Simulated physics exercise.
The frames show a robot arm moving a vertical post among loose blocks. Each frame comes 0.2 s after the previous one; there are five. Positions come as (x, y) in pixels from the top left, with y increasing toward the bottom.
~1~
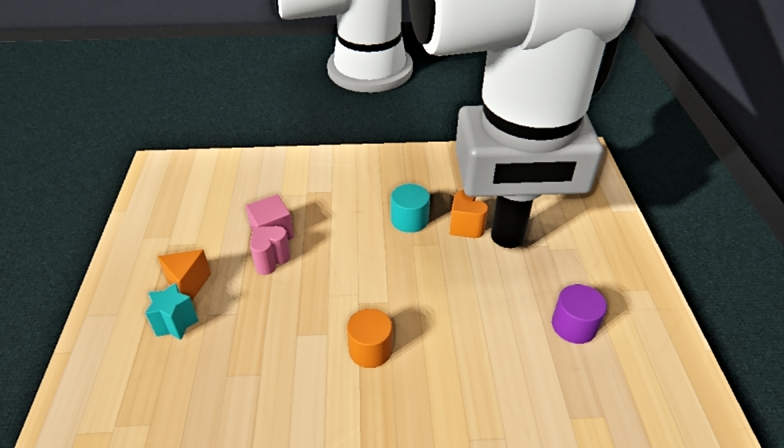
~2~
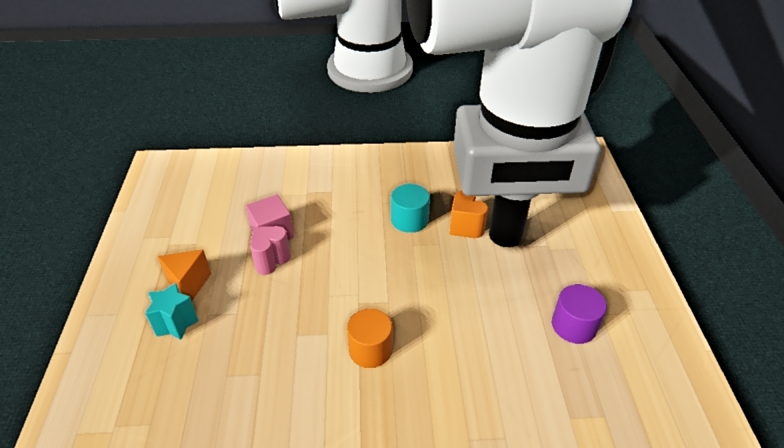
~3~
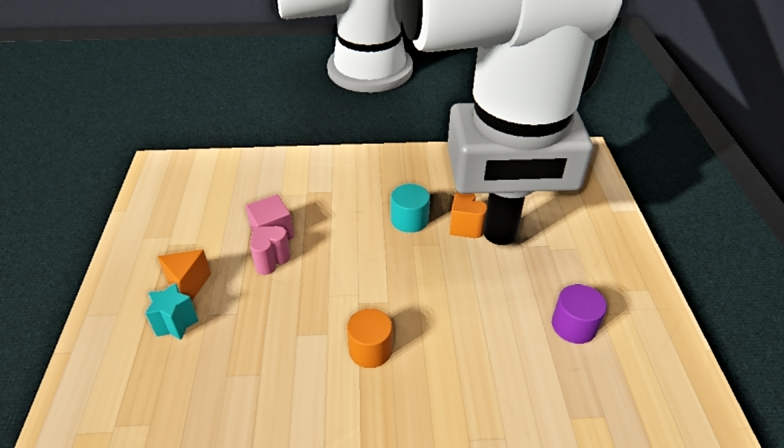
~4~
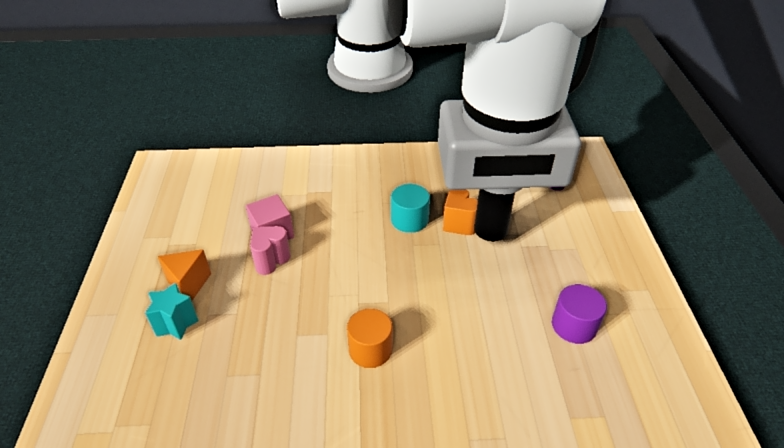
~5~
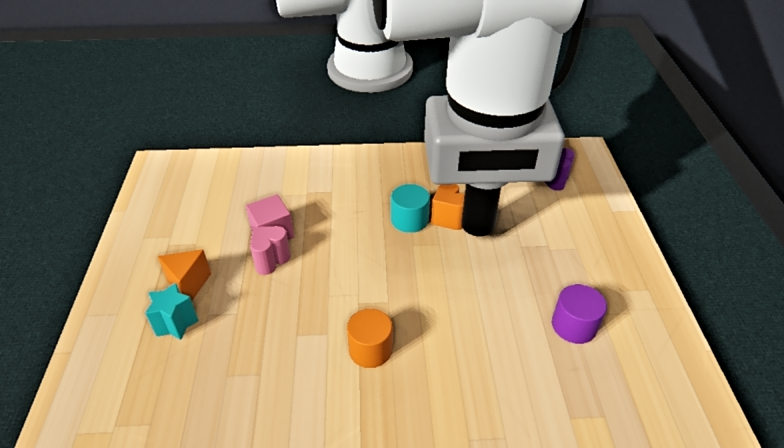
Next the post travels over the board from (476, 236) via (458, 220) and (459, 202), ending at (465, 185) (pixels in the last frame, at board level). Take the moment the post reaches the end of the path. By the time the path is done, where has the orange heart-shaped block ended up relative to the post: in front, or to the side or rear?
The orange heart-shaped block slips off.
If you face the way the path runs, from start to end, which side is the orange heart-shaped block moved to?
Sideways, to the left.
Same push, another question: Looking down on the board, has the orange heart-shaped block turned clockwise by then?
I expect not.
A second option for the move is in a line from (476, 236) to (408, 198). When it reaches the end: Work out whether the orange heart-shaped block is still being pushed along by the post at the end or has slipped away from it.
Held in front.
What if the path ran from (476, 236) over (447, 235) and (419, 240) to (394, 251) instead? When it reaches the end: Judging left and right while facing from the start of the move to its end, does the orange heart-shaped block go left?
That would be a no.
The first path, step by step. Halfway along, post at (458, 199); turquoise disc at (397, 192); orange heart-shaped block at (426, 175), turned 30° anticlockwise.
At the end, post at (466, 174); turquoise disc at (397, 192); orange heart-shaped block at (426, 172), turned 50° anticlockwise.
